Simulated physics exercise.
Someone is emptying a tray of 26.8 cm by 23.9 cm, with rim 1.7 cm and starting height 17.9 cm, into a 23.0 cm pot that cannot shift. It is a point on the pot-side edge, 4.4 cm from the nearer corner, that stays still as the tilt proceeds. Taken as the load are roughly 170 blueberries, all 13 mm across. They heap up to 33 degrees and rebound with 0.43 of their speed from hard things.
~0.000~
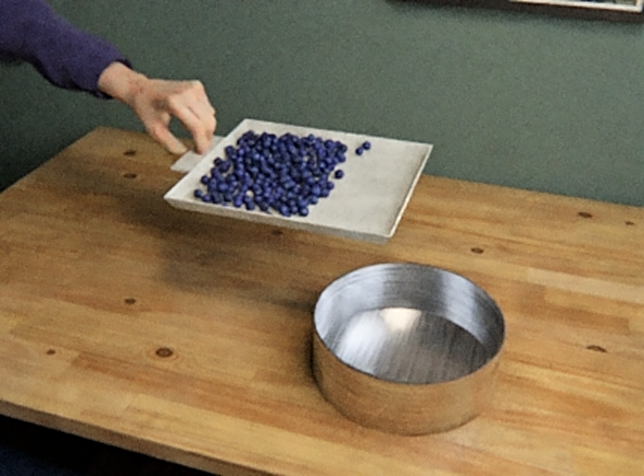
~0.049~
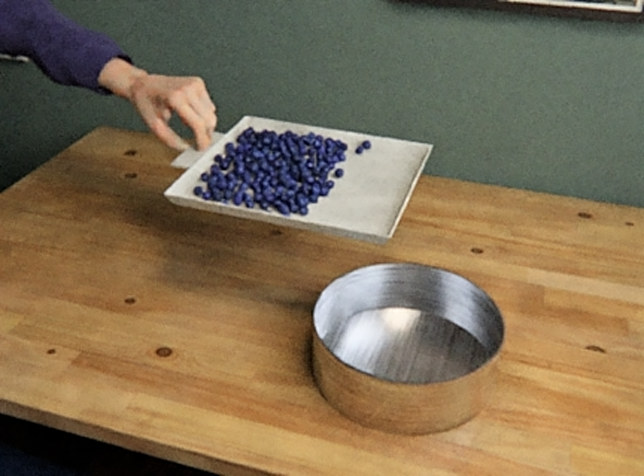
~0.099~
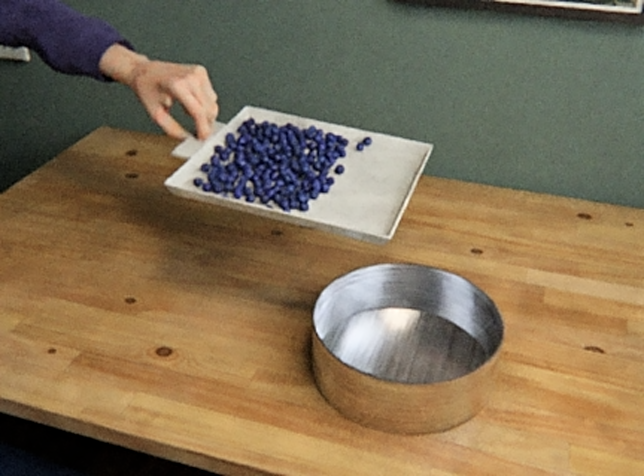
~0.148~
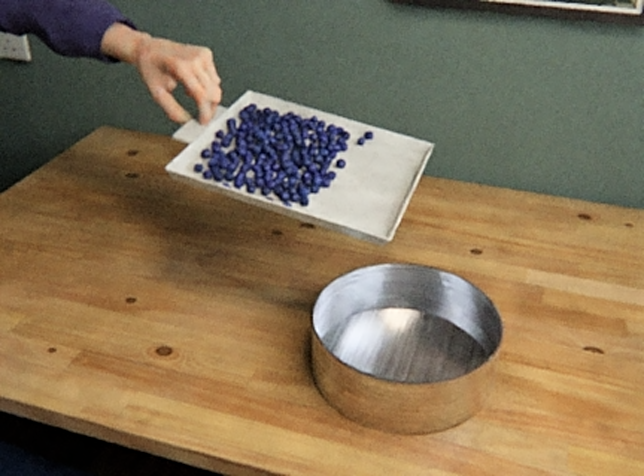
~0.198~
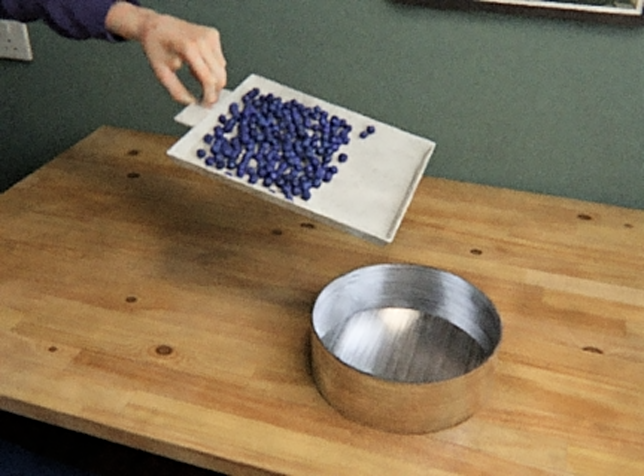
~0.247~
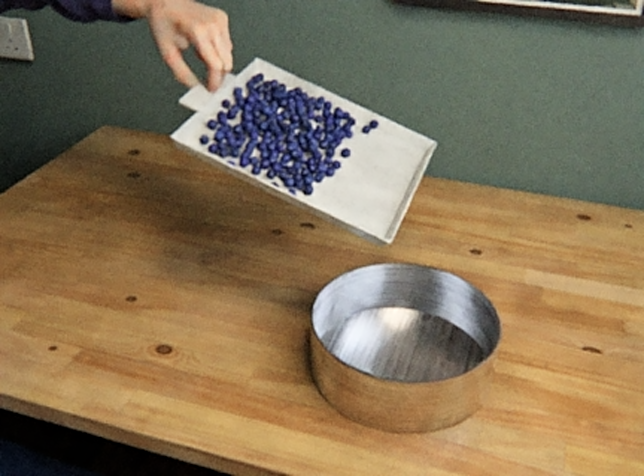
A hand lifts the left end of a white tray of blueberries, steadily slanting it rightward.
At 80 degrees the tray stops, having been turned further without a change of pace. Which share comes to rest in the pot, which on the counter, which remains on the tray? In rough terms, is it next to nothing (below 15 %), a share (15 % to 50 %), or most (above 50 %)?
Result: Pot: The main mass; counter: A fair amount; left on the tray: A little.
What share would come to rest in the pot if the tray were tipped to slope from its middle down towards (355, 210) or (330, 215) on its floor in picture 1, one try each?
Roughly 100 per cent on the first try and 90 per cent on the second.
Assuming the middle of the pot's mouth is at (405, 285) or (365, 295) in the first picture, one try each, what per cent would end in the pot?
Close to 75 in a hundred, then close to 40 in a hundred.
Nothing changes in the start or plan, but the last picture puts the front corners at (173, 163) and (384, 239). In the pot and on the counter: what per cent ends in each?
You'd end with pot at 100 and counter at 0.
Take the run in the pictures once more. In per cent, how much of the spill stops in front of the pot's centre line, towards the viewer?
Roughly 0 per cent.
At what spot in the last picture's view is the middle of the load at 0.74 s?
Load centre: About (432, 216) px.
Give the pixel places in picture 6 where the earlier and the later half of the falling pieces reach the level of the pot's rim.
The first half passes near (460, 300) and the second half near (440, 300).
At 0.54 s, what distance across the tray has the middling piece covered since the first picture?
I'd say close to 9 centimetres.
After 0.54 s, tilt 49 degrees; the tray holds 100 %, the pot 0 %.
Then, at 0.74 s, tilt 69 degrees; the tray holds 45 %, the pot 10 %.
After 1.06 s, tilt 80 degrees; the tray holds 0 %, the pot 60 %.
In the end, at 2.0 s, pot 70 %, counter 30 %, tray 0 %.
